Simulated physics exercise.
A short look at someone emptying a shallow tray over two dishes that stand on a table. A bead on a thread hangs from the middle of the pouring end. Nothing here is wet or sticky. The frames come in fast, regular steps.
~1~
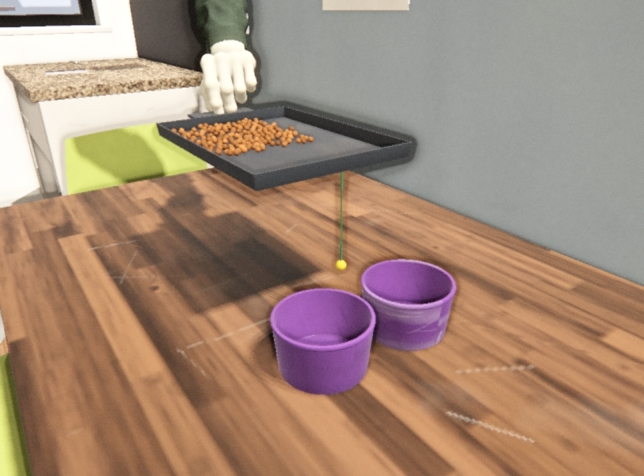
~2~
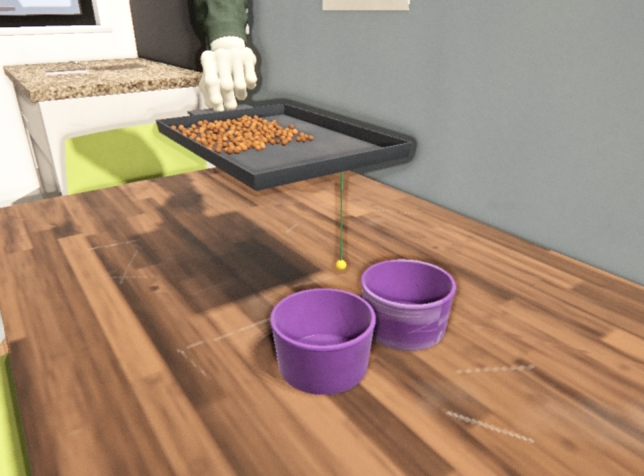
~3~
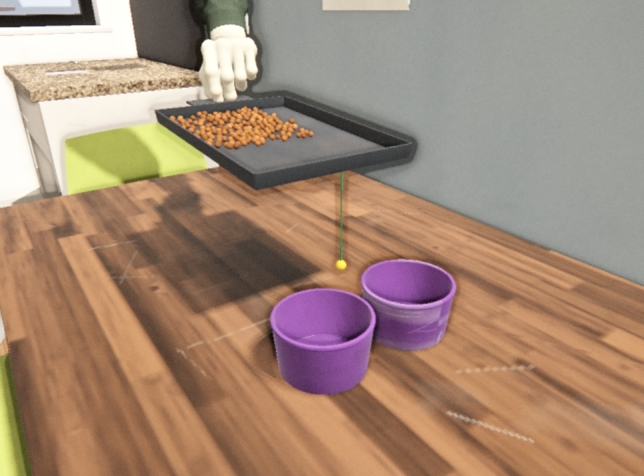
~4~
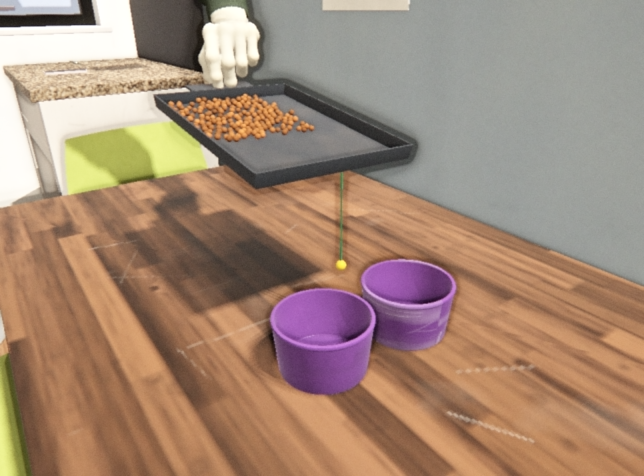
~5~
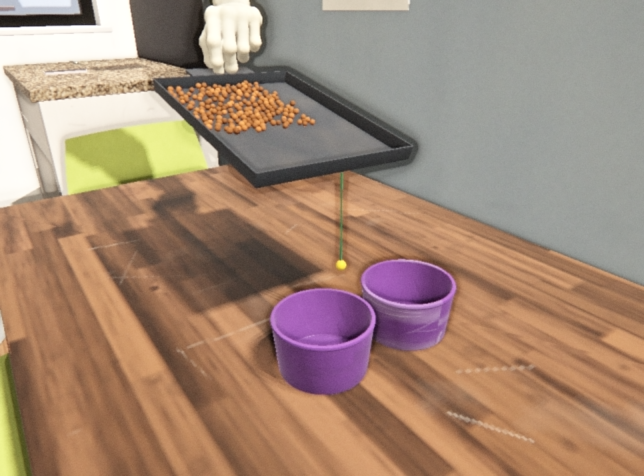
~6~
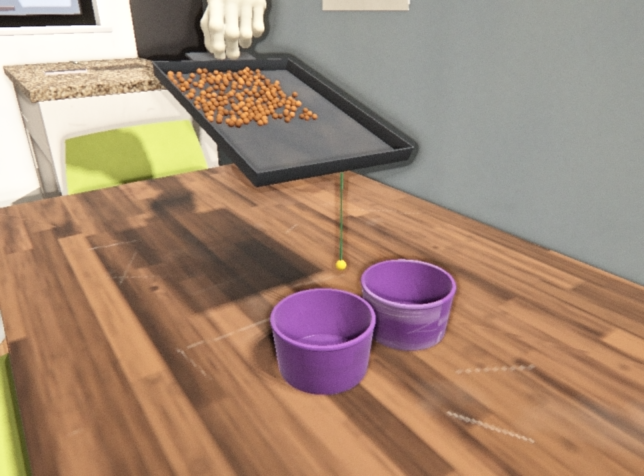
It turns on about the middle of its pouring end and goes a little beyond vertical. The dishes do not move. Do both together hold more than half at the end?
Together they catch over half.
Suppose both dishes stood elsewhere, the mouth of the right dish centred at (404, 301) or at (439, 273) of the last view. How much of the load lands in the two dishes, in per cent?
In turn 40 and 70 in a hundred.
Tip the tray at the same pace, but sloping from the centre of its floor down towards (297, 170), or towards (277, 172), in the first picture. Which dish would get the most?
The first try: The left-hand dish. The second: The left dish.
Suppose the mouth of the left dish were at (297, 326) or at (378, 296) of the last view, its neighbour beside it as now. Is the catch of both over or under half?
The first try: Above a half. The second: Above a half.
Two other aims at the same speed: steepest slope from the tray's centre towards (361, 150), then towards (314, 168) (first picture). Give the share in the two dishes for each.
About 20 and 80 per cent.
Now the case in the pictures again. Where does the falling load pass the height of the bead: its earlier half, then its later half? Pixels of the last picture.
First near (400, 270), later near (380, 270).
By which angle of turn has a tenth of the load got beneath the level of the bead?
Near 60 degrees.
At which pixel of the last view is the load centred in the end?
Roughly at (402, 328).
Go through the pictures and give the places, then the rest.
The first frame shows corners of the pouring end (255, 174) and (409, 142), level; middle of the load (237, 136), cereal balls; left dish (353, 362); right dish (439, 320); bead on its thread (341, 265).
The second frame shows corners of the pouring end (255, 173) and (409, 142), level; middle of the load (237, 134).
The third frame shows corners of the pouring end (256, 173) and (410, 143), tipped barely, lowest at the right corner; middle of the load (236, 127).
The fourth frame shows corners of the pouring end (256, 172) and (410, 144), tipped a little, lowest at the right corner; middle of the load (236, 117).
The fifth frame shows corners of the pouring end (257, 172) and (411, 145), tipped a little, lowest at the right corner; middle of the load (237, 106).
The sixth frame shows corners of the pouring end (258, 171) and (412, 147), tipped clearly, lowest at the right corner; middle of the load (238, 96); left dish (353, 362); right dish (439, 320).
Just after the last frame, tray tipped steeply; the larger part on the tray; just a few in the left dish; just a few in the right dish; just a few outside both; roughly a quarter in the air.
A moment on, tray tipped right over; roughly two thirds on the tray; just a few in the left dish; about a tenth in the right dish; about a tenth outside both; just a few in the air.
Further on, tray tipped past a quarter turn; roughly a quarter in the left dish; roughly half in the right dish; roughly a quarter outside both.
When it is over, tray tipped past a quarter turn; roughly a quarter in the left dish; roughly half in the right dish; roughly a quarter outside both.
